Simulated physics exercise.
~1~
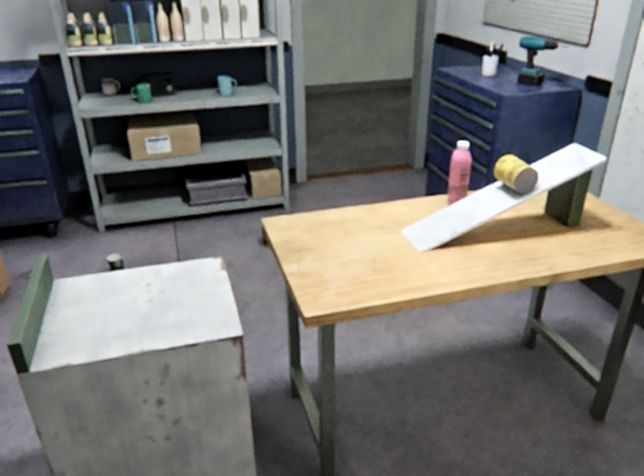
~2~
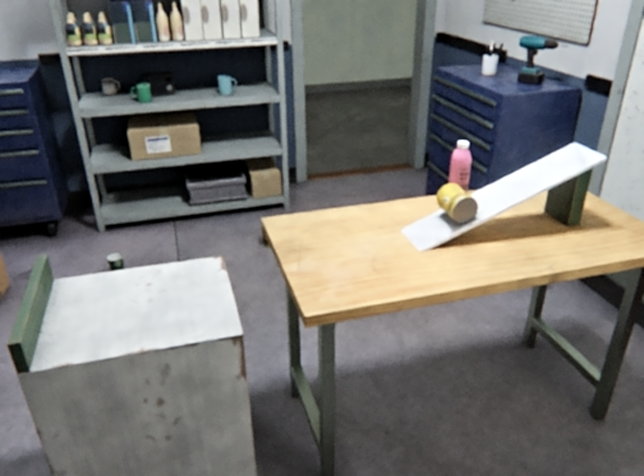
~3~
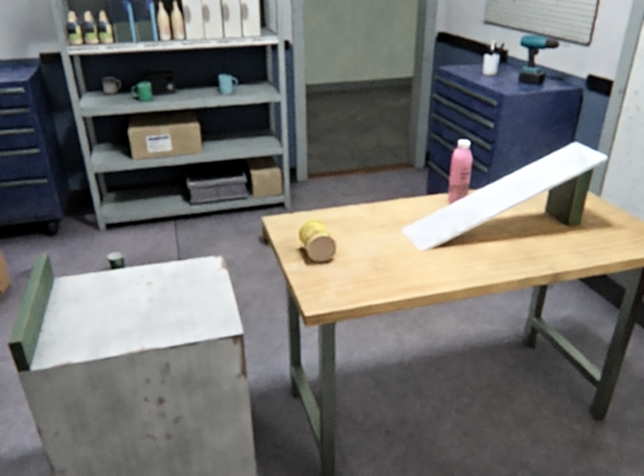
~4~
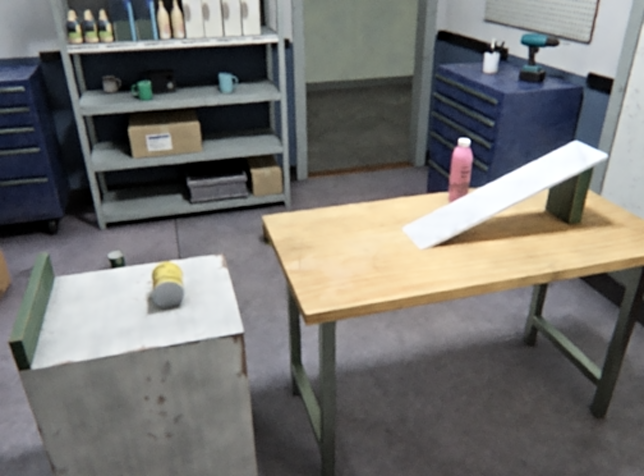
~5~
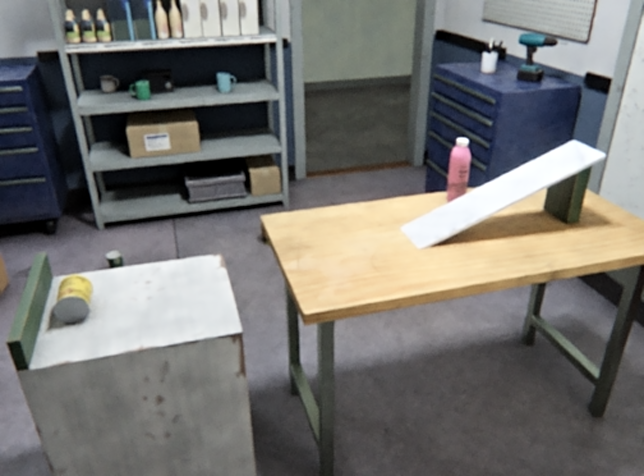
We see a yellow tin on its side roll down a white ramp and across a wooden table, clear the gap to a lower white top, and end near the green batten at its left end, while a pink bottle stays in place.
